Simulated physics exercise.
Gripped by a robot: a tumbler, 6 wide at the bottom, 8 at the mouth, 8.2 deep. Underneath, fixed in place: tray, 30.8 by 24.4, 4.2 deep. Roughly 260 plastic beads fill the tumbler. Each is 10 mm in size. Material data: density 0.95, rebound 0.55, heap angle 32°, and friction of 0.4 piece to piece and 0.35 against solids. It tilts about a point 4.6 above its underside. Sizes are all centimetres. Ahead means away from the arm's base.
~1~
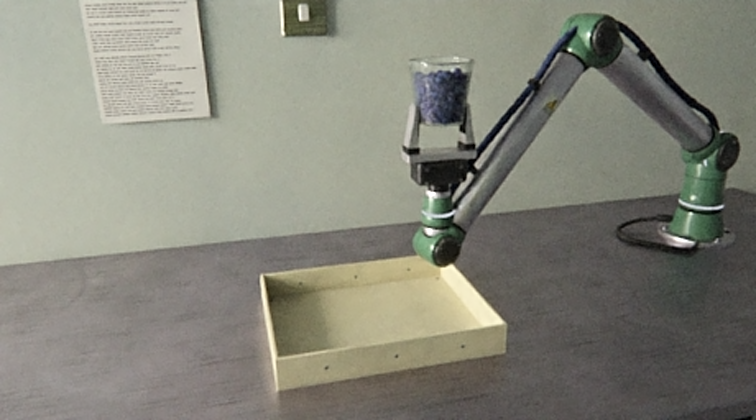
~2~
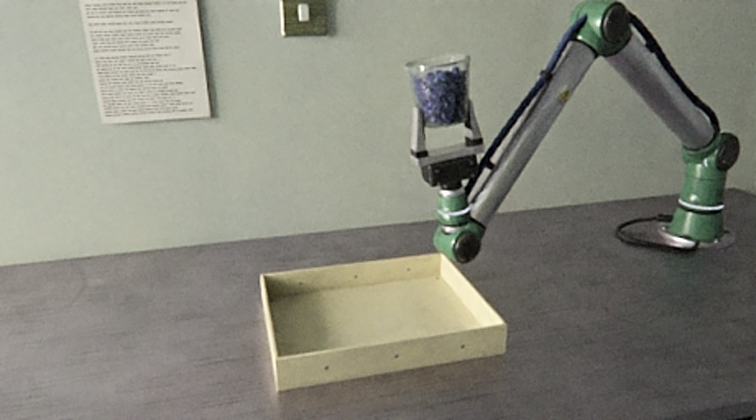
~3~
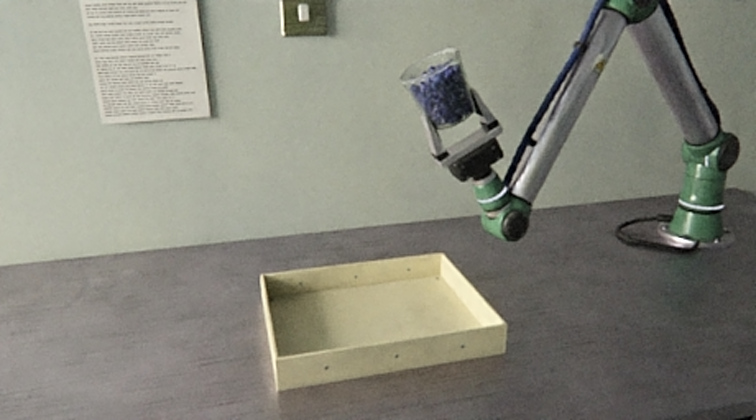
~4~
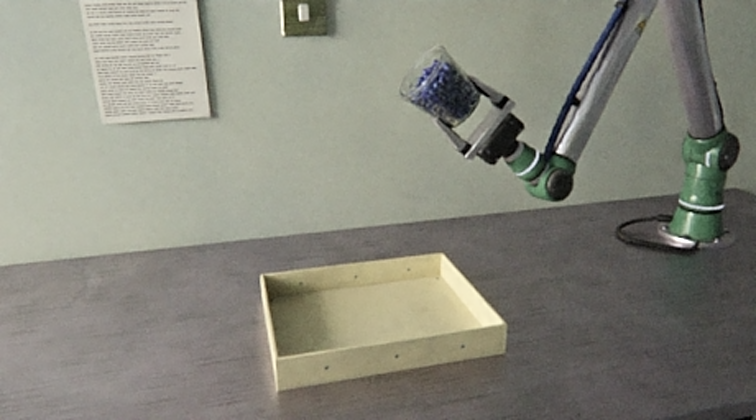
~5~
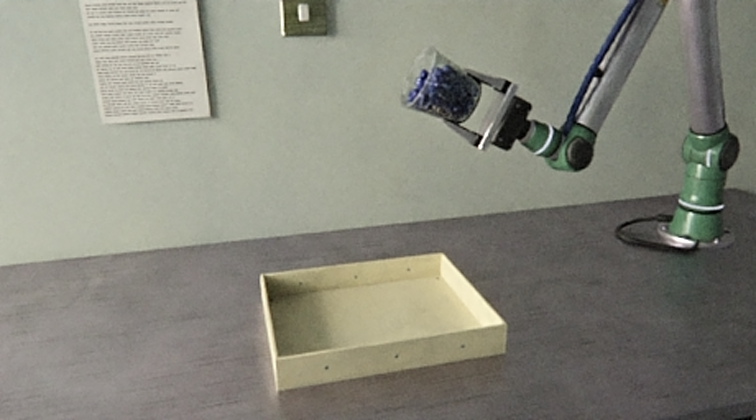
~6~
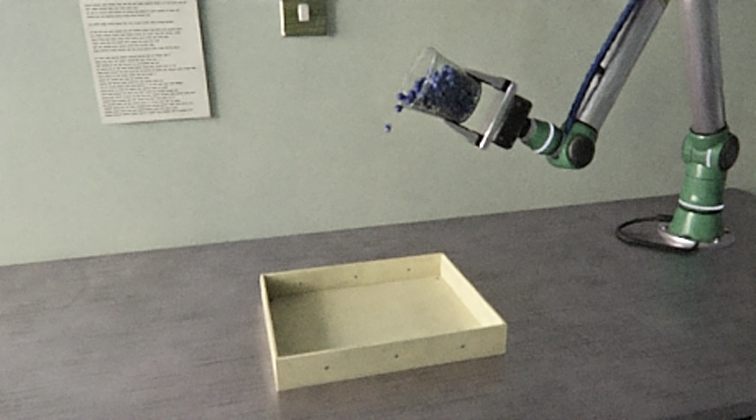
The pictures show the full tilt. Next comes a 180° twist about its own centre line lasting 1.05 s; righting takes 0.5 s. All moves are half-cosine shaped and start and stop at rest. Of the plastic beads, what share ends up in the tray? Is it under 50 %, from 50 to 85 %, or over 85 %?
Under 50 %.
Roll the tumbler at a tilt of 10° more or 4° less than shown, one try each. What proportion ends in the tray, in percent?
Around 30 percent on the first try, 5 percent on the second.
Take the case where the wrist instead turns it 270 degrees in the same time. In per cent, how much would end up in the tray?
That would come to close to 15 in a hundred.
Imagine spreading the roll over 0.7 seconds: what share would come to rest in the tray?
It would come to close to 10 per cent.
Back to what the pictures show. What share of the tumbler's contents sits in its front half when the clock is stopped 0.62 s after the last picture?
About 55 per cent.
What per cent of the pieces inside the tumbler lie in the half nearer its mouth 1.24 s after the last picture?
40 percent or so.
Then, 0.62 s on, tipped 64°, highest piece 38 above the table; 242 in the tumbler, 7 in the tray, 1 on the table or floor, 6 in flight or on a rim.
Then, 1.24 s on, tipped 44°, highest piece 37 above the table; 225 in the tumbler, 28 in the tray, 1 on the table or floor, 2 in flight or on a rim.
Then, 1.75 s on, upright, highest piece 39 above the table; 224 in the tumbler, 31 in the tray, 1 on the table or floor.
Then, 2.45 s on, upright, highest piece 39 above the table; 224 in the tumbler, 31 in the tray, 1 on the table or floor.
In the end, 224 in the tumbler, 31 in the tray, 1 on the table or floor. That is 12 % in the tray.
